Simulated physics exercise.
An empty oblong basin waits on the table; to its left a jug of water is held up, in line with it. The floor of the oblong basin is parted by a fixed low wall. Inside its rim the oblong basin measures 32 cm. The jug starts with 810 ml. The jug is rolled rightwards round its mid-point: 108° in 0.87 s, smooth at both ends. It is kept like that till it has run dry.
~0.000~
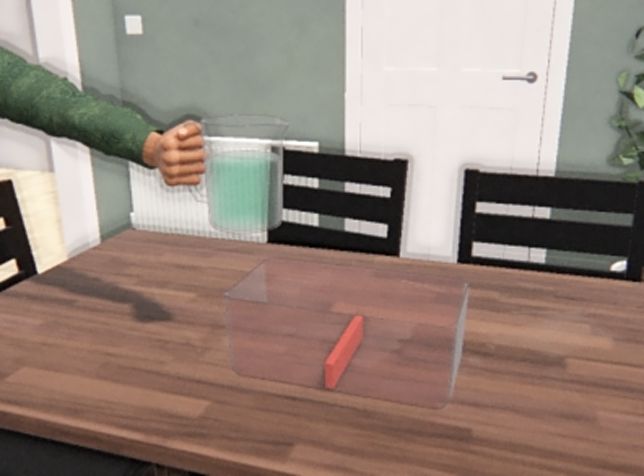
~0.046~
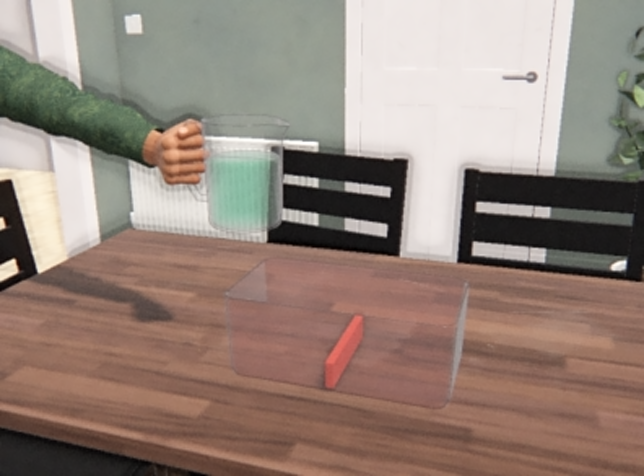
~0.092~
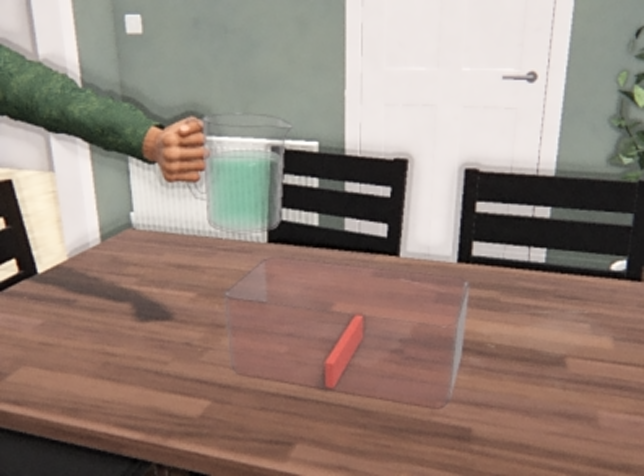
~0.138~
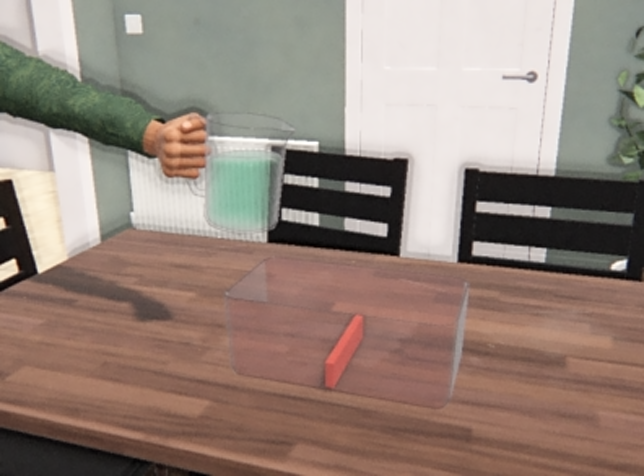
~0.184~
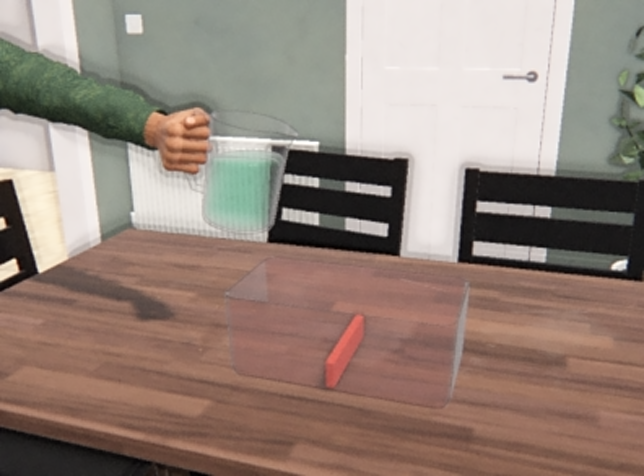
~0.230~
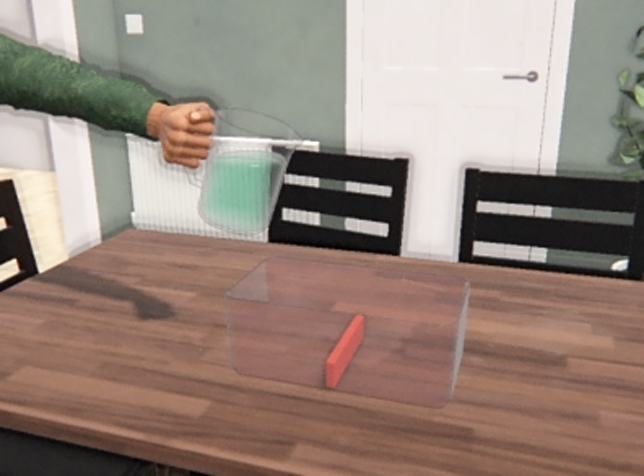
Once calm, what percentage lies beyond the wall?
The far part has some 53 per cent.
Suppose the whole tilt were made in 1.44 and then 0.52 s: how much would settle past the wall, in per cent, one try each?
First 65, then 45 per cent.
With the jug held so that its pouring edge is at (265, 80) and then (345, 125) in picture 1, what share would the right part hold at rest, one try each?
First 15, then 80 per cent.
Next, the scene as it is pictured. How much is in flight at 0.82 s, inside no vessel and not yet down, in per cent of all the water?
Near 24 in a hundred.
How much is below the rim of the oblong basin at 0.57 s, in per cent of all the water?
Near 0 in a hundred.
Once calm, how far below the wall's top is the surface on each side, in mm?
Some 24 mm on the left and 22 mm on the right.
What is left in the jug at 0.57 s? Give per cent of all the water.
About 90 per cent.
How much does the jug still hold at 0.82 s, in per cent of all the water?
Near 32 in a hundred.
By 0.57 s the tilt is 80° and 90 per cent is still to pour, 0 is left of the wall and 0 right of it.
By 0.82 s the tilt is 107° and 33 per cent is still to pour, 15 is left of the wall and 27 right of it.
By 1.09 s the tilt is 108° and 4 per cent is still to pour, 38 is left of the wall and 52 right of it.
By 1.37 s the tilt is 108° and 0 per cent is still to pour, 46 is left of the wall and 53 right of it.
At rest 46 per cent lies left of the wall, 53 right of it and 1 outside.
